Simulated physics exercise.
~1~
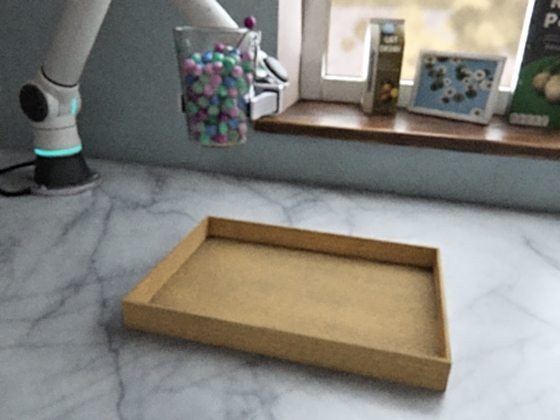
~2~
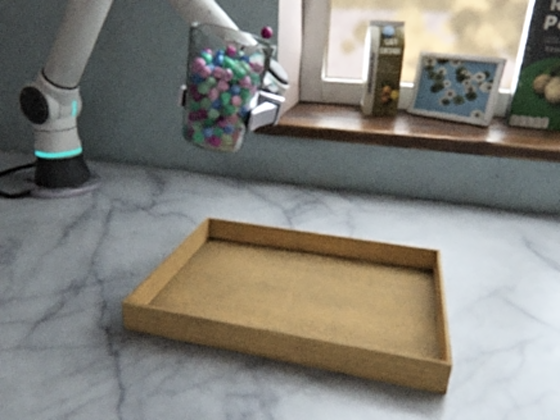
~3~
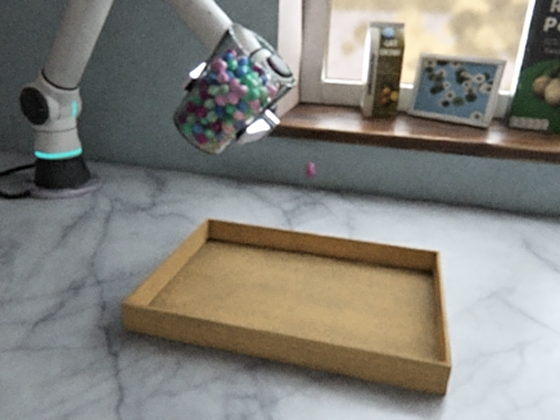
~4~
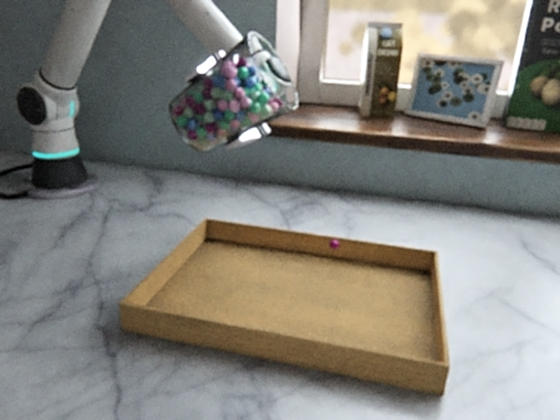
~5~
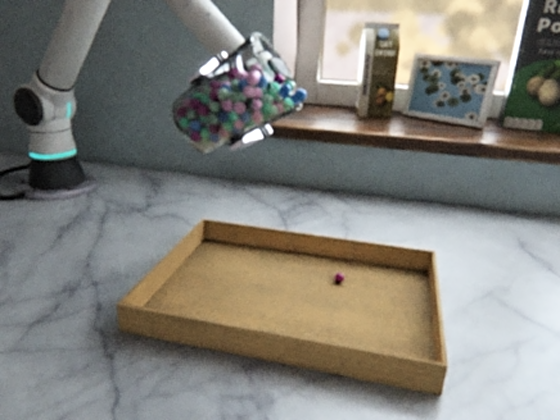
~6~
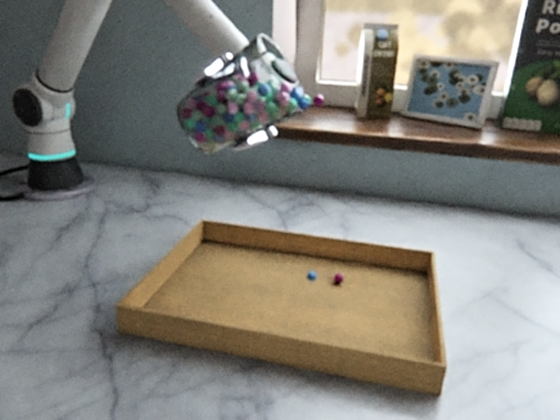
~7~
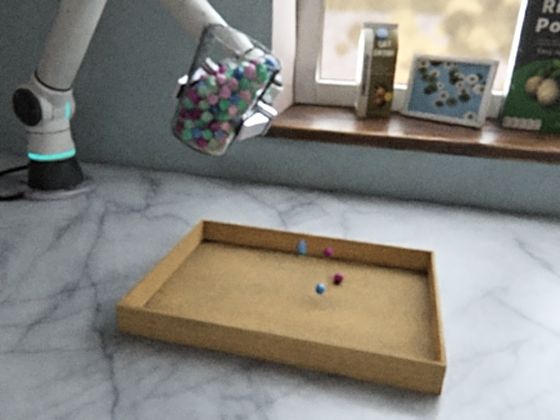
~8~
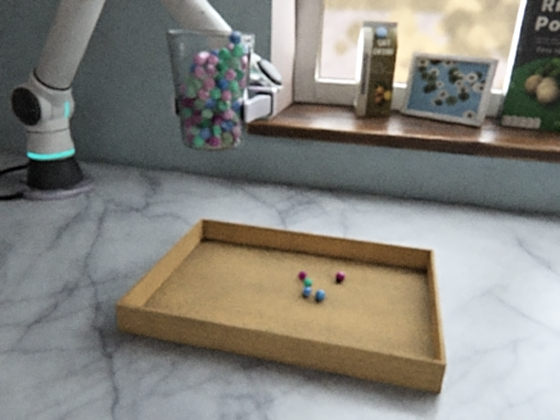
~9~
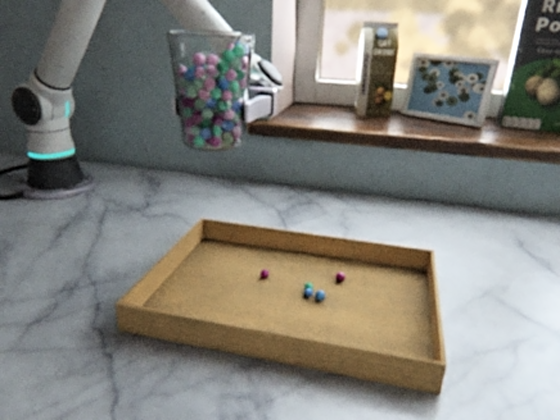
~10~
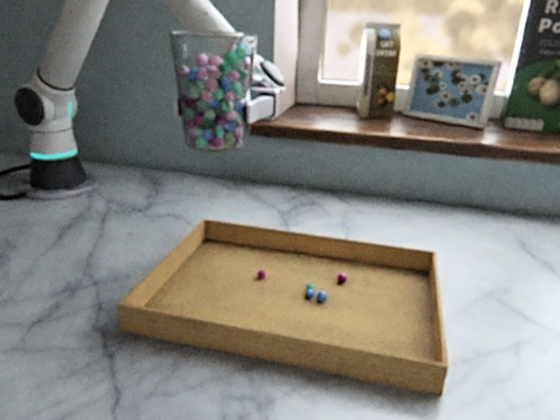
A robot arm tips a tumbler of colourful sweets, drops a few into a tray, then straightens it.
